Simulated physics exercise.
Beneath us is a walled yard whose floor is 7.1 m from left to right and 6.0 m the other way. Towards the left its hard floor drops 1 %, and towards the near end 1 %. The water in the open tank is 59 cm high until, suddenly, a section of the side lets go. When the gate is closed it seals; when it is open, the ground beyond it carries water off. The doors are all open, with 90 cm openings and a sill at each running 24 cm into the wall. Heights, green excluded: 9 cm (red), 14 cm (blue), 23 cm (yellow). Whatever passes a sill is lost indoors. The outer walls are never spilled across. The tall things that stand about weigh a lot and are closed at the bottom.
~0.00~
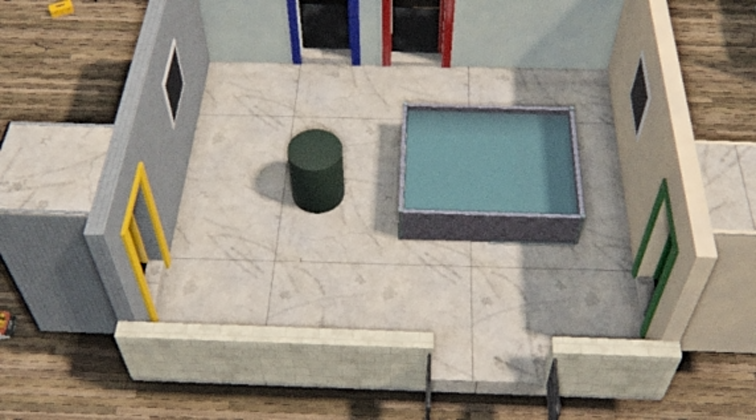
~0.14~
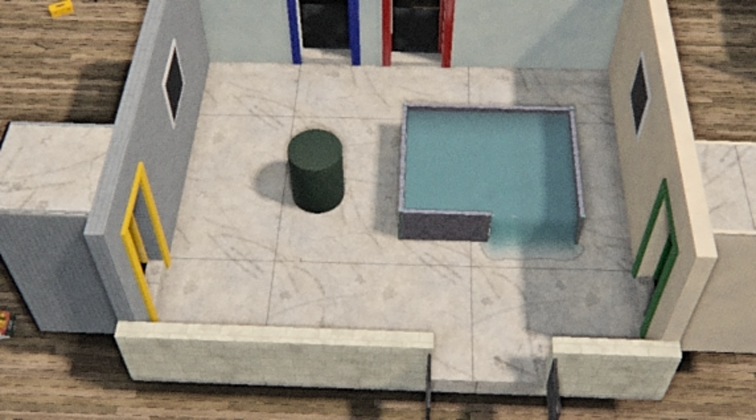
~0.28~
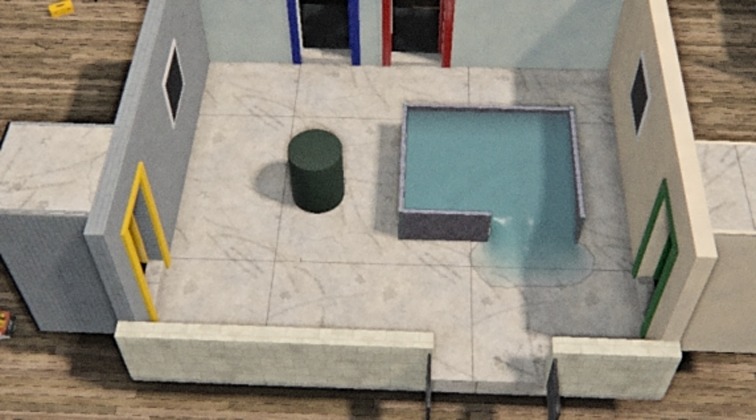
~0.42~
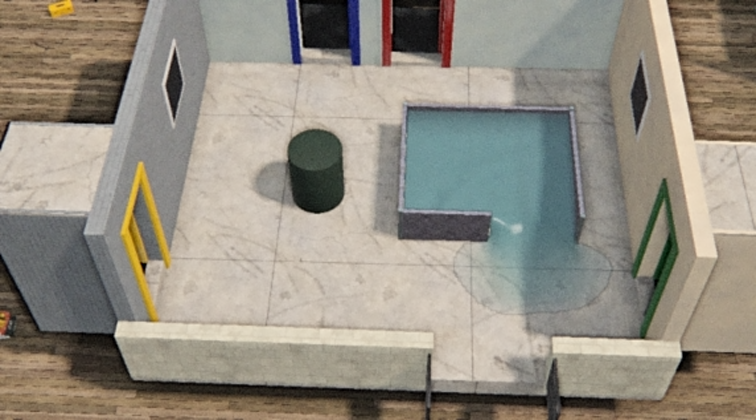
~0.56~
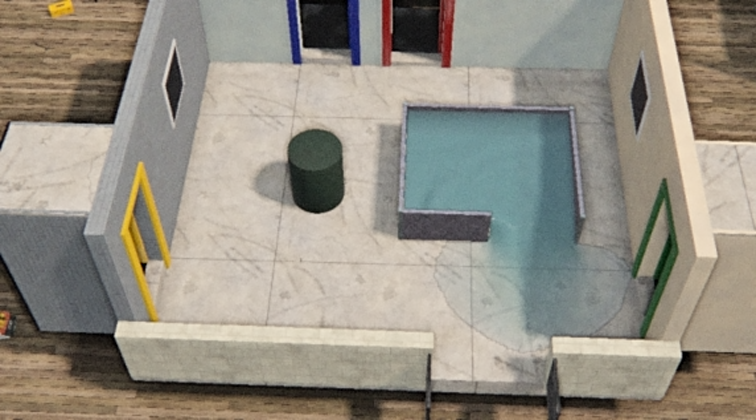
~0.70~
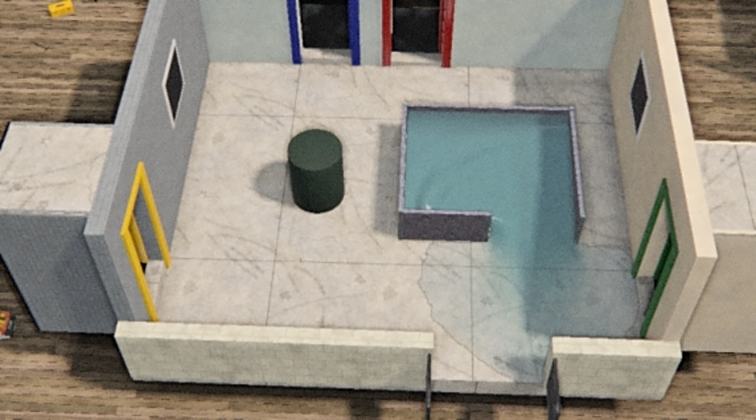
Water poured from a raised square pool when part of its front wall opened up, spreading across the pale tiled floor and into the front gap, while a dark green cylinder stood still nearby.
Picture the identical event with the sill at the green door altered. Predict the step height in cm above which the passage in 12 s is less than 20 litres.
About 25 cm of height.
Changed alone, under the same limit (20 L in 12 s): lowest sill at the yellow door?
Yellow would need about 6.0 cm on its own.
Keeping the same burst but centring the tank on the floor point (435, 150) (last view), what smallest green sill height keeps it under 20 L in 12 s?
Close to 15 cm would do it.
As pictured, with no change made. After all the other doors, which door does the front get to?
It is the blue one.
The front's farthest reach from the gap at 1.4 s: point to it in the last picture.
(388, 362).
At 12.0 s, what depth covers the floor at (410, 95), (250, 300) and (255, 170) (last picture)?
2, 4 and 2 cm, respectively.
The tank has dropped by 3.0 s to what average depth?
Mean depth: Approx. 30 cm.
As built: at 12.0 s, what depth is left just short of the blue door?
1.0 cm.
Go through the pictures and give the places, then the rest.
In the first frame, the open tank at (489, 161) is whole and still, 59 cm deep; the green door at (654, 266) is dry.
In the second frame, water pours out at (532, 231) and has run 0.3 m, to (490, 254); about 10 cm deep outside, 59 cm at the back.
In the third frame, the front is at (491, 281), 0.8 m from the gap at (532, 233); 1.1 m2 of floor is wet, 59 cm left at the back.
In the fourth frame, water pours out at (532, 233) and has run 1.2 m, to (504, 308); about 8 cm deep outside, 59 cm at the back.
In the fifth frame, water pours out at (532, 234) and has run 1.8 m, to a hidden place; about 6 cm deep outside, 59 cm at the back.
In the sixth frame, the front is at a hidden place, 2.4 m from the gap at (532, 233); 5.0 m2 of floor is wet, 55 cm left at the back; the green door at (654, 266), 1.9 m from the gap, is still 0.1 m from the nearest water.
After 1.4 s water covers 20 % of the floor, deepest (48 cm) near (643, 370); 10 cm at the green door, 0 litres in over its 9 cm sill.
After 3.0 s water covers 20 % of the floor, deepest (32 cm) near (566, 368); 24 cm at the green door, 113 litres in over its 9 cm sill.
After 12.0 s water covers 80 % of the floor, deepest (10 cm) near (566, 368); 7 cm at the green door, 284 litres in over its 9 cm sill.
At the green door as built, the water arrived by 0.8 s and peaked near 26 cm at 2.6 s.
With a sill of 22 cm, 35 litres would have come in within the 12 s; with 29.5 cm, 5 litres. So under 20 litres takes about 25 cm.
